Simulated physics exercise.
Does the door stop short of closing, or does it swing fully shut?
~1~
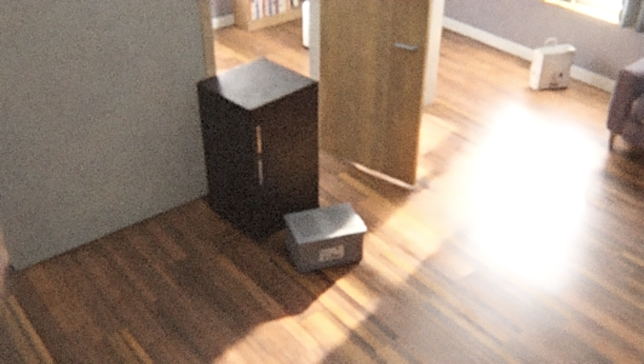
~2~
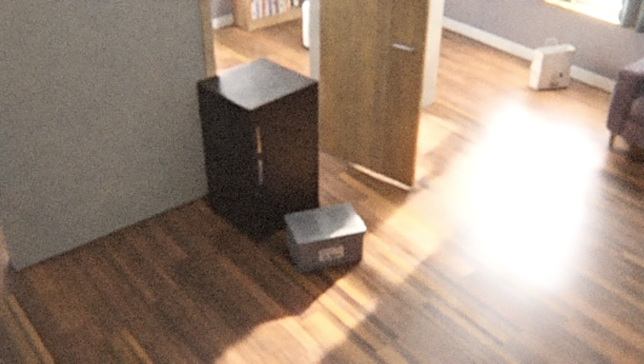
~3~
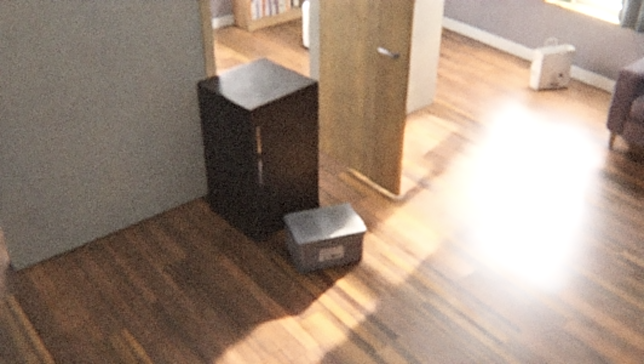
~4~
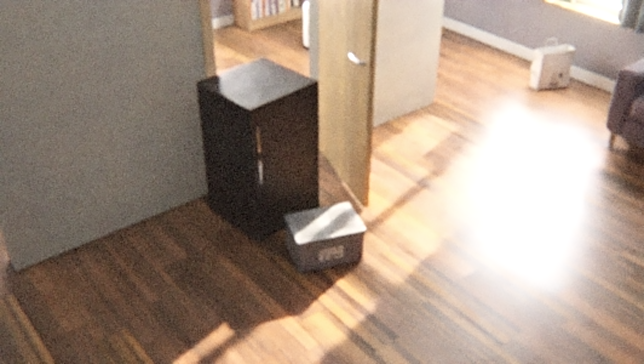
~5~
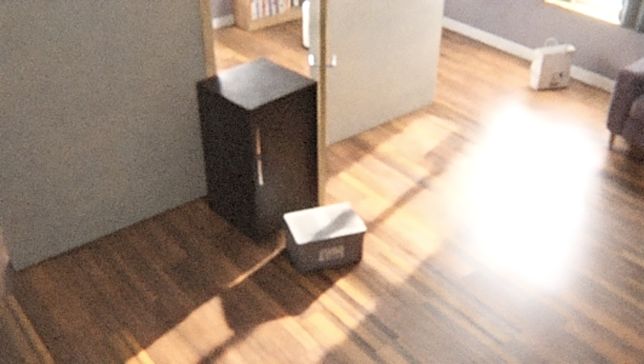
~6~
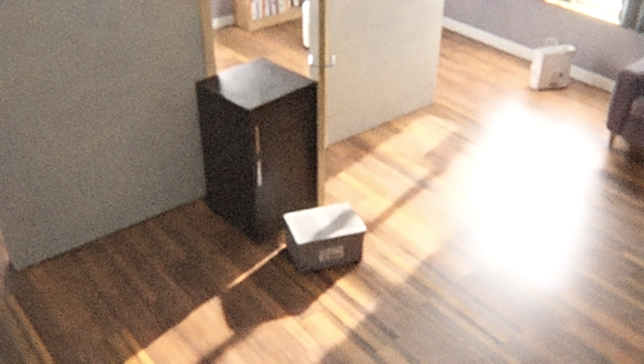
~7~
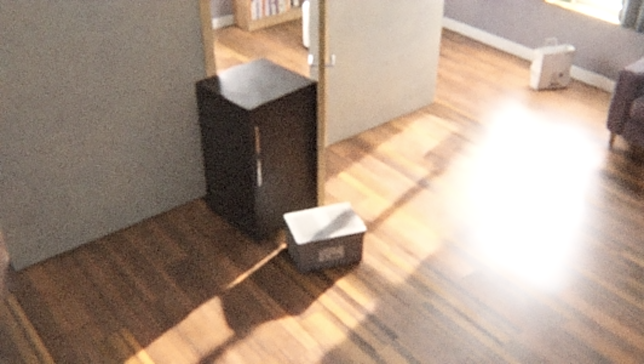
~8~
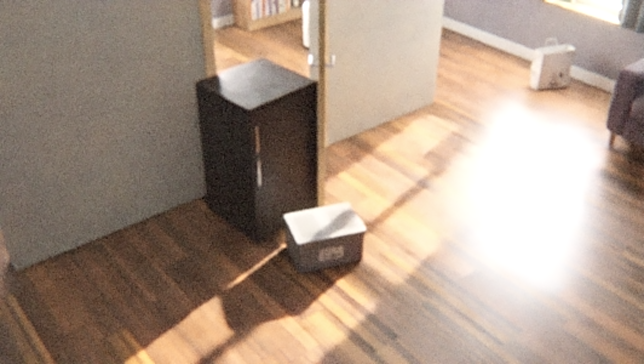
It stops short, coming to rest partly open beside the black unit, which stays where it is.
